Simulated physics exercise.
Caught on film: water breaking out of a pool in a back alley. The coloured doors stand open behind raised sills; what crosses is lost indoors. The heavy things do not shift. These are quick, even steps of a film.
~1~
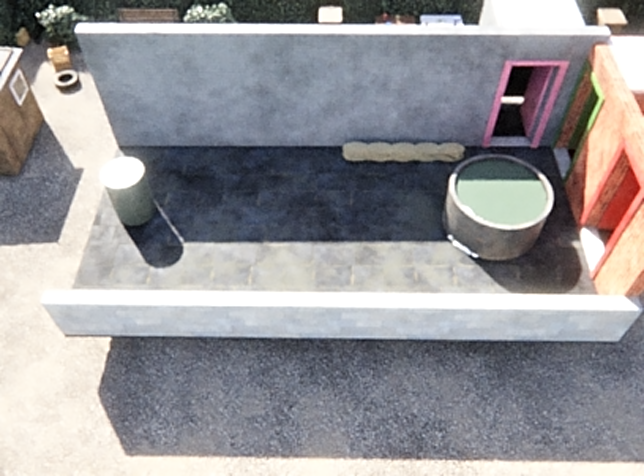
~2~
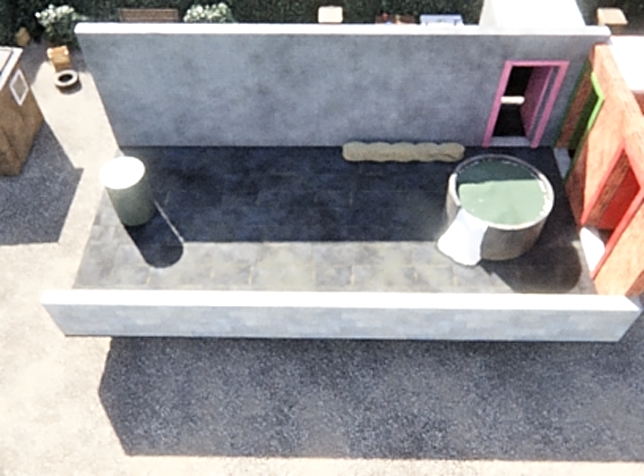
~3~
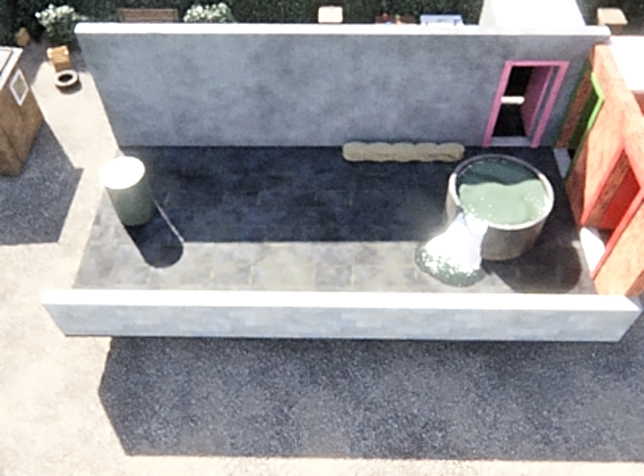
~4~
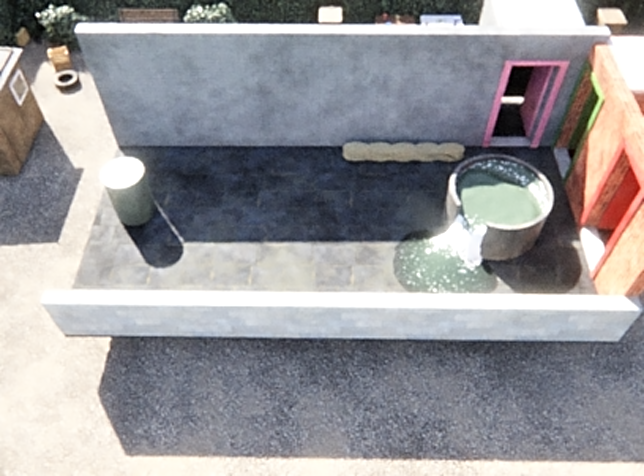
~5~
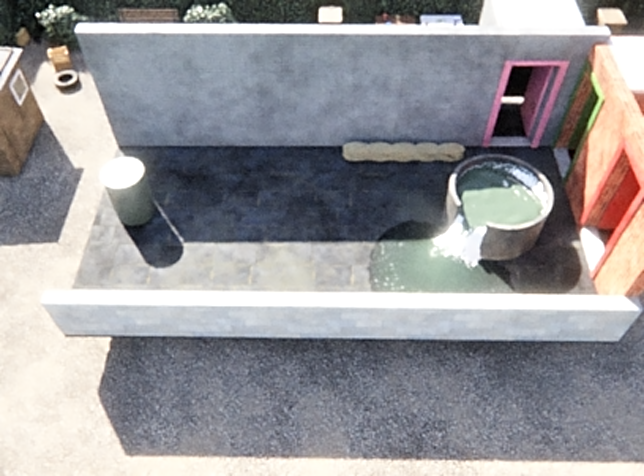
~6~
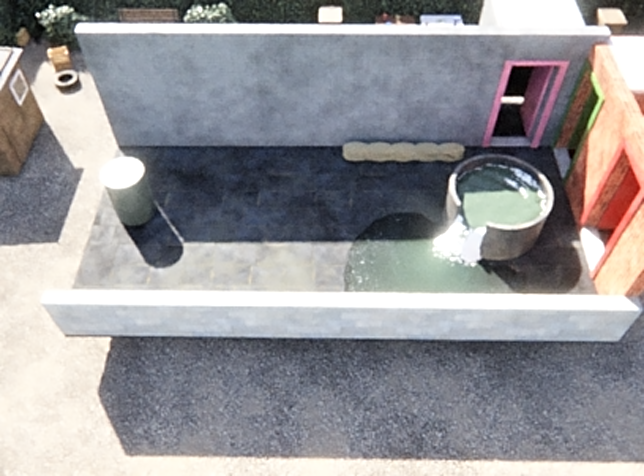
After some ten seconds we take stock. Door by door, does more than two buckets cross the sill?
In the end: The red door admits no more than that; the pink door admits no more than that; the green door admits no more than that.
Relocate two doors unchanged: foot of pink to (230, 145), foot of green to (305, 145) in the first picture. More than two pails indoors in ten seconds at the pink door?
My reading: Pink door lets less in.
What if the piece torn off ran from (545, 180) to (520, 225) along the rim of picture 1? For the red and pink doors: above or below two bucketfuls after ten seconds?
Then: Red passes that mark, pink floods.
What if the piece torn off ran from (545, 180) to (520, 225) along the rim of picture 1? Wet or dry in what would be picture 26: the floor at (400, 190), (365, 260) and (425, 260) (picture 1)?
In turn: No water, flooded, covered.
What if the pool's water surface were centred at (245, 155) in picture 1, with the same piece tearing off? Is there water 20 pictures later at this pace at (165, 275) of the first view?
There: Awash.
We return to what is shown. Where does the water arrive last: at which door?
That is the pink one.
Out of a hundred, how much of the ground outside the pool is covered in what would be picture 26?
Near 50 in a hundred.
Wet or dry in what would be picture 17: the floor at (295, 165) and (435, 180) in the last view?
One after the other: Dry, free of water.
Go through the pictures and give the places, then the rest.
In the first frame, still water in the pool at (500, 193).
In the second frame, water pours out at (467, 234) and has run to (471, 265).
In the third frame, water pours out at (466, 236) and has run to (424, 267).
In the fourth frame, water pours out at (466, 237) and has run to (404, 281).
In the fifth frame, water pours out at (466, 237) and has run to a hidden place.
In the sixth frame, water pours out at (466, 236) and has run to a hidden place.
A moment on, water covers 25 % of the floor; the red door not reached, the pink door not reached, the green door not reached.
Next, water covers 40 % of the floor; the red door not reached, the pink door not reached, the green door not reached.
Then, water covers 50 % of the floor; the red door wet at the sill, nothing in, the pink door not reached, the green door not reached.
Later, water covers 65 % of the floor; the red door wet at the sill, nothing in, the pink door wet at the sill, nothing in, the green door wet at the sill, nothing in.
In the end, water covers 70 % of the floor; the red door wet at the sill, nothing in, the pink door under two buckets in, the green door wet at the sill, nothing in.
